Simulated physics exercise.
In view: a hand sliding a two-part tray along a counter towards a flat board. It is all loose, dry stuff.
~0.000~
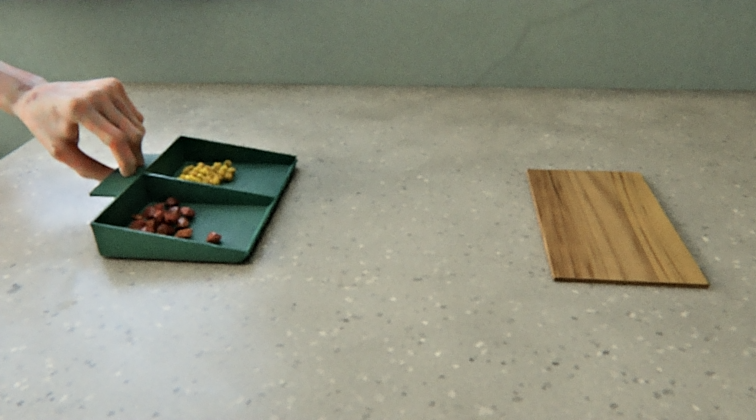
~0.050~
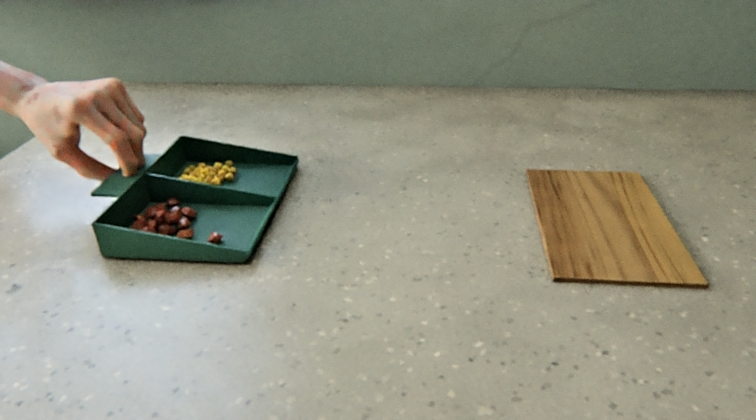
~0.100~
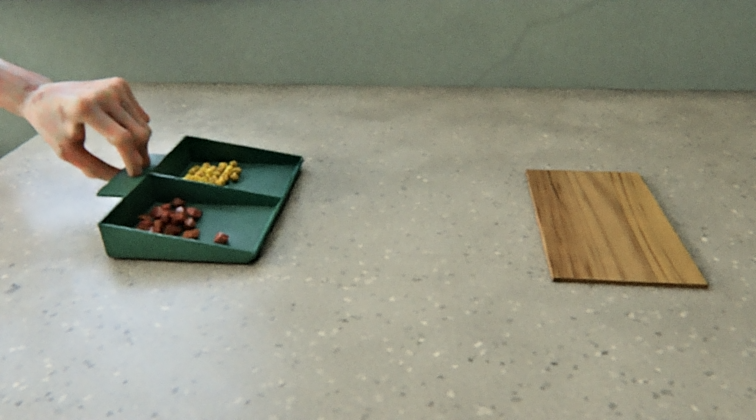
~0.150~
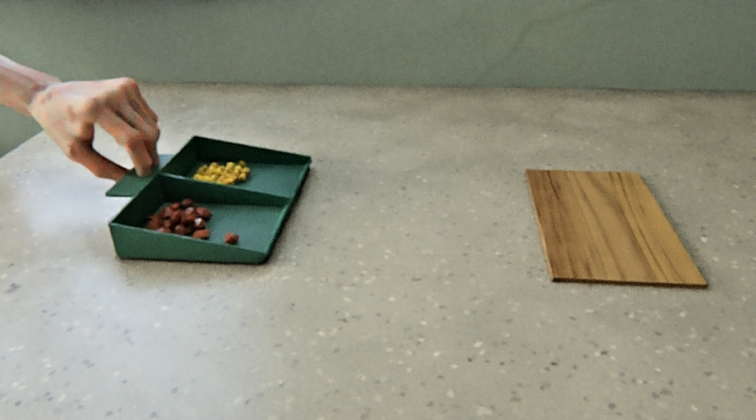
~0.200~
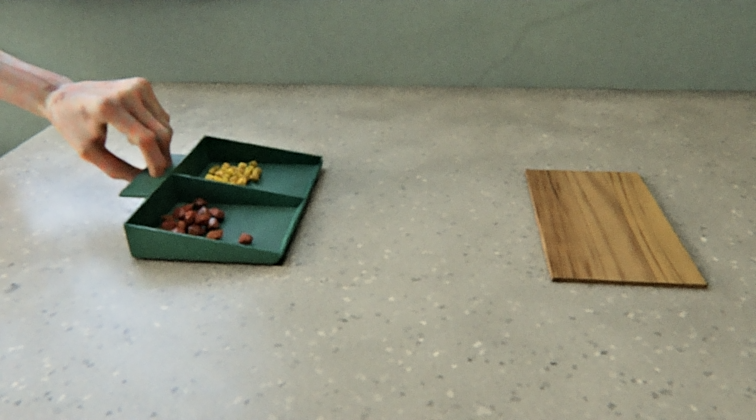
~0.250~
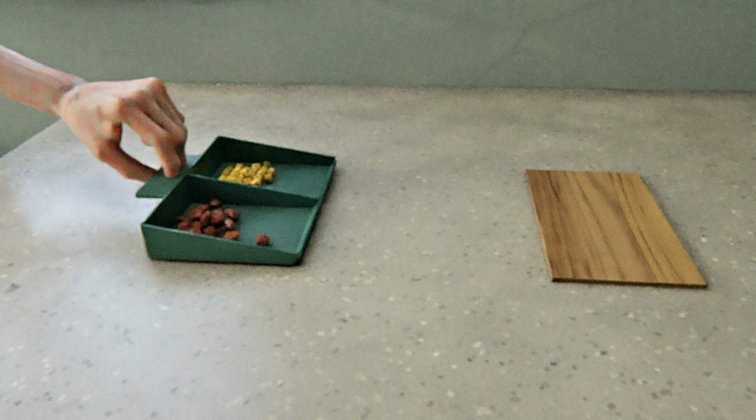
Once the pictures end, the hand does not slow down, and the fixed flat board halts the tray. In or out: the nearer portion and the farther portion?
Nearer portion: It stays in the tray. Farther portion: It stays in the tray.
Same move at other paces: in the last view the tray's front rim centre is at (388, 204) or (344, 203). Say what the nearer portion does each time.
In the first try it keeps within its part; in the second it keeps within its part.
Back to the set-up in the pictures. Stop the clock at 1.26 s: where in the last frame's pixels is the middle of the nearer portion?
Close to (451, 236).
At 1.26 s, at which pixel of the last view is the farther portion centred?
At about (454, 184).
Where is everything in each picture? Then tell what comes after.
Front rim (276, 200), at rest; flat board (616, 246); nearer portion (160, 217), a few bits of crushed brick; farther portion (201, 178), some puffed corn balls, in the first frame.
Front rim (277, 201), hardly any of the way covered; farther portion (202, 179), in the second frame.
Front rim (283, 201), hardly any of the way covered; nearer portion (167, 217), in the third frame.
Front rim (292, 201), about a tenth of the way covered; farther portion (215, 179), in the fourth frame.
Front rim (305, 201), about a tenth of the way covered; nearer portion (184, 226), in the fifth frame.
Front rim (321, 202), roughly a quarter of the way covered; flat board (614, 246); nearer portion (200, 227); farther portion (241, 179), in the sixth frame.
By 0.60 s, tray still sliding, front rim near (423, 206); nearer portion all inside; farther portion all inside.
By 1.05 s, tray stopped at the flat board; nearer portion all inside; farther portion all inside, moved towards the front rim.
By 1.26 s, tray stopped at the flat board; nearer portion all inside, moved towards the front rim; farther portion all inside, moved towards the front rim.
When it is over (1.5 s), tray stopped at the flat board; nearer portion all inside, moved towards the front rim; farther portion all inside, moved towards the front rim.
